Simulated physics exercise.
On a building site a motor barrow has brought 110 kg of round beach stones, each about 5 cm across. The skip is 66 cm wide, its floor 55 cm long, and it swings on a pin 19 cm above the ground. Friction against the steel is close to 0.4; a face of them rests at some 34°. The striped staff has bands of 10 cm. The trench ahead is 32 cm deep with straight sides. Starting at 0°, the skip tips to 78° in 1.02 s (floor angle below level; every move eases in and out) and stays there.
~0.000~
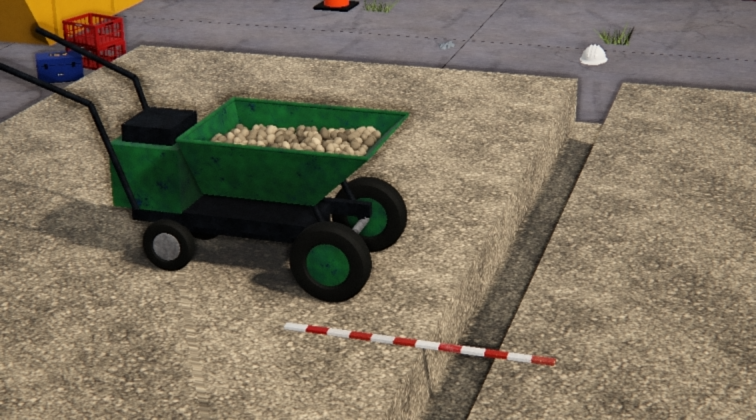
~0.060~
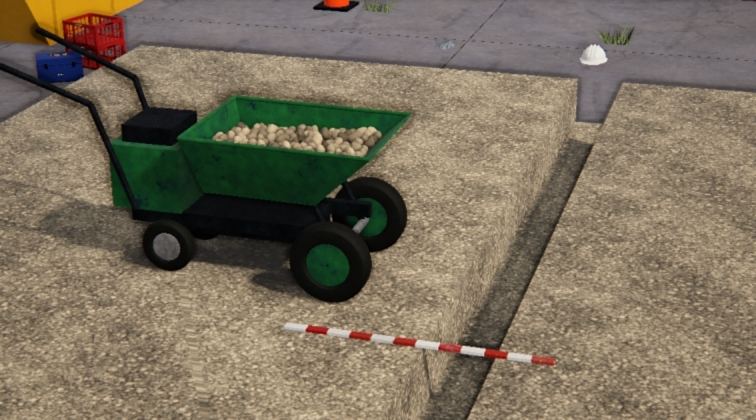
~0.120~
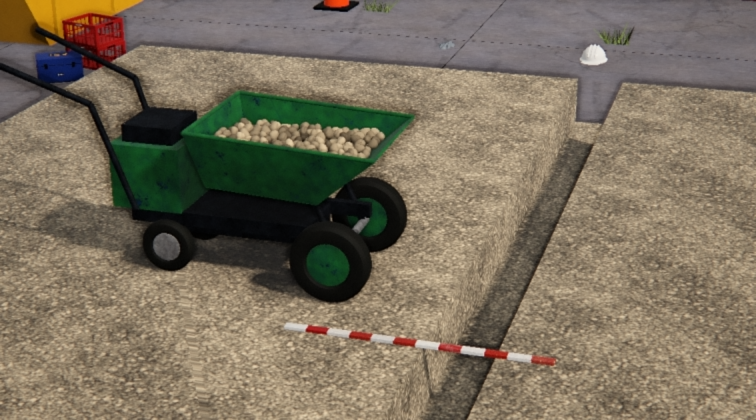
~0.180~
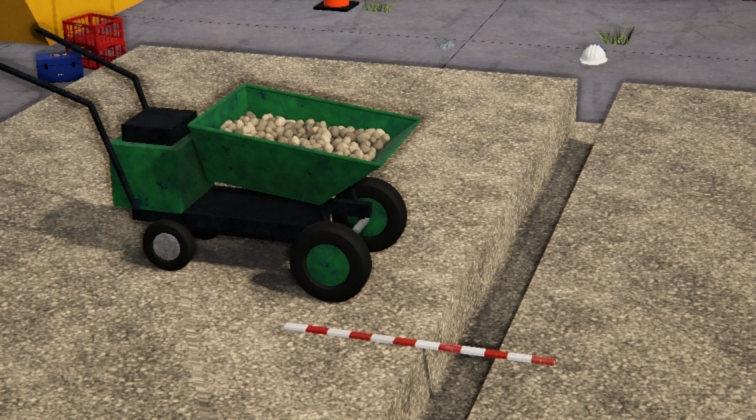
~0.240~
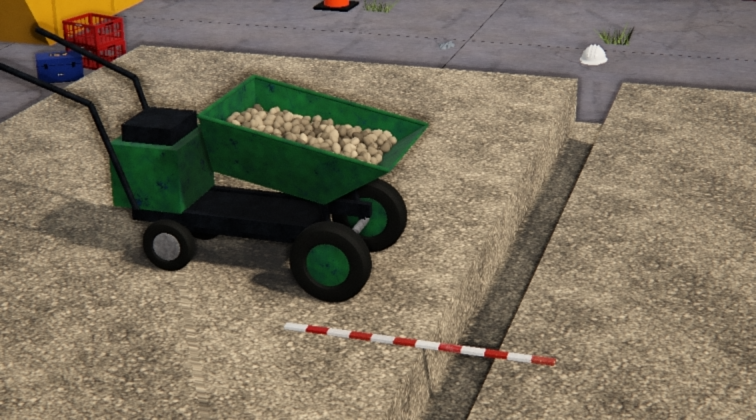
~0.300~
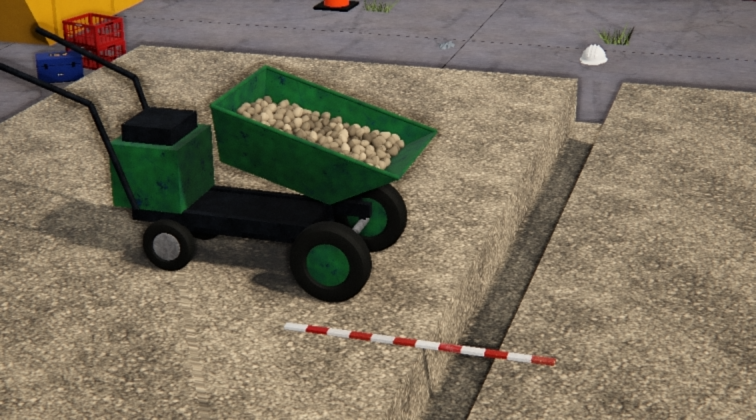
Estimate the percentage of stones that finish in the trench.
Some 83 per cent of it.
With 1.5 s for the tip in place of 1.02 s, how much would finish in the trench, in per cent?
In that case some 85 per cent.
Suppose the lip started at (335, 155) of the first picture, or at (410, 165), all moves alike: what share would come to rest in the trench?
About 95 and 20 per cent.
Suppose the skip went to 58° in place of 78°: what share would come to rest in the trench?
It would be near 70 per cent.
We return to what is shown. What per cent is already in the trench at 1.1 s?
Some 65 per cent.
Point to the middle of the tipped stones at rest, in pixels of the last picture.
Near (500, 335).
After 0.8 s the floor is at 65°; 100 % in the skip; the foremost stones are at (465, 236).
After 1.1 s the floor is at 78°; 25 % in the skip, 64 % in the trench, 11 % past the trench; the foremost stones are at (577, 303).
After 1.5 s the floor is at 78°; 0 % in the skip, 83 % in the trench, 17 % past the trench; the foremost stones are at (704, 318).
After 3.4 s the floor is at 78°; 0 % in the skip, 83 % in the trench, 17 % past the trench; the foremost stones are past the picture's edge.
